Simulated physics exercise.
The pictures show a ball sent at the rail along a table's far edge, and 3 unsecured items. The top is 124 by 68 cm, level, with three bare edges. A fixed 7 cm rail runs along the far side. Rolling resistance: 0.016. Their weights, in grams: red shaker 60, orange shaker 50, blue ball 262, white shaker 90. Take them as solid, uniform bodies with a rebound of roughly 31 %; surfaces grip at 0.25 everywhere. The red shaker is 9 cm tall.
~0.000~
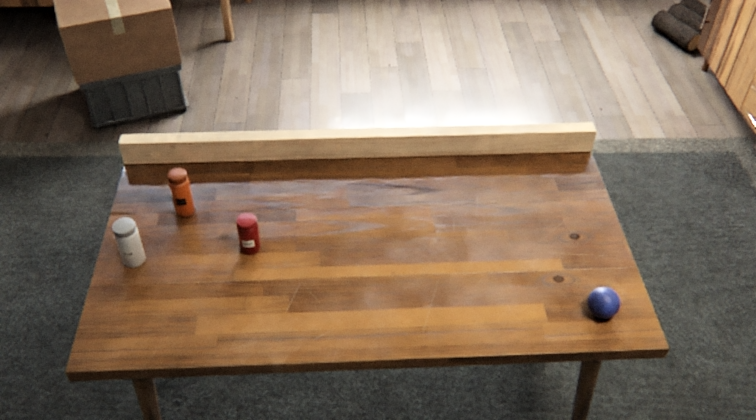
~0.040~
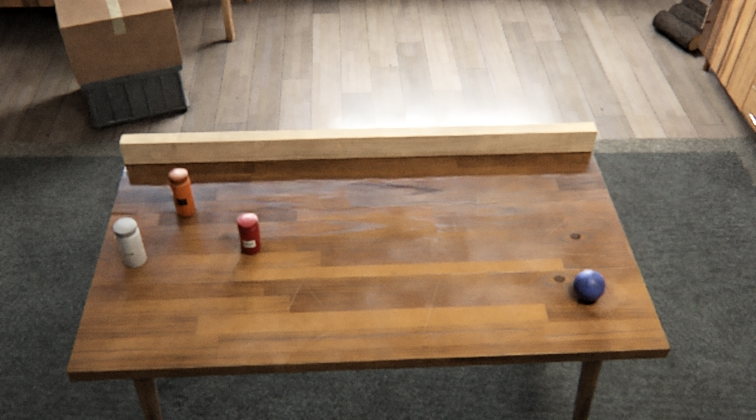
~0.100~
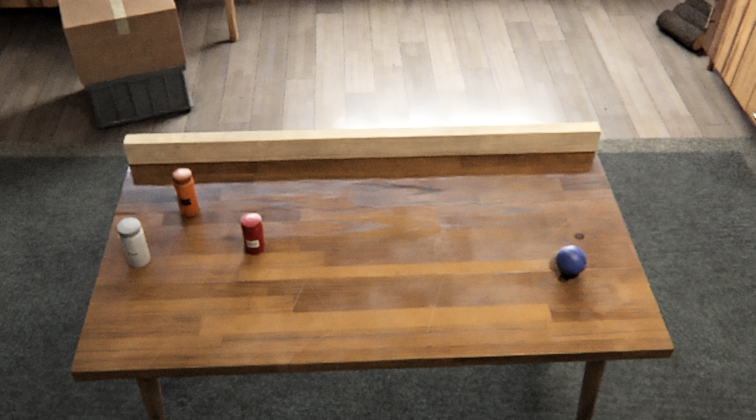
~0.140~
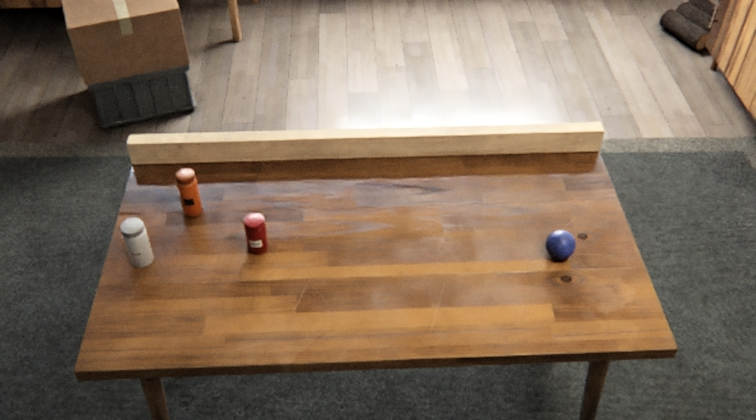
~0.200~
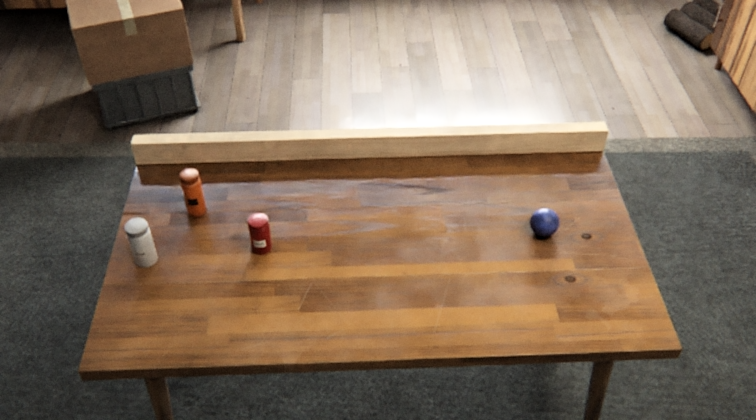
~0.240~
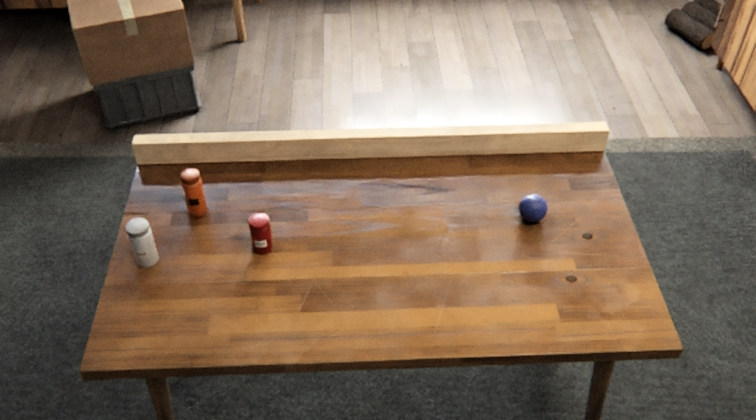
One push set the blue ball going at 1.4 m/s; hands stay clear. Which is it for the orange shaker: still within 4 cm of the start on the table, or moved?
The orange shaker stays put.
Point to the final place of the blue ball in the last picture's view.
Around (245, 224).
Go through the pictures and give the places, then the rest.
The first frame shows blue ball (604, 303); orange shaker (181, 193).
The second frame shows blue ball (589, 285); red shaker (249, 234).
The third frame shows blue ball (571, 261); red shaker (253, 234).
The fourth frame shows blue ball (561, 245); red shaker (256, 234).
The fifth frame shows blue ball (545, 223); red shaker (260, 234).
The sixth frame shows blue ball (533, 208); orange shaker (194, 193).
By 0.44 s, blue ball near (481, 154).
By 1.14 s, blue ball near (388, 189).
By 2.04 s, blue ball near (286, 222).
When it is over (3.5 s), all 3 within 4 cm of the start. End places, in pixels of the last picture, orange shaker near (194, 193).
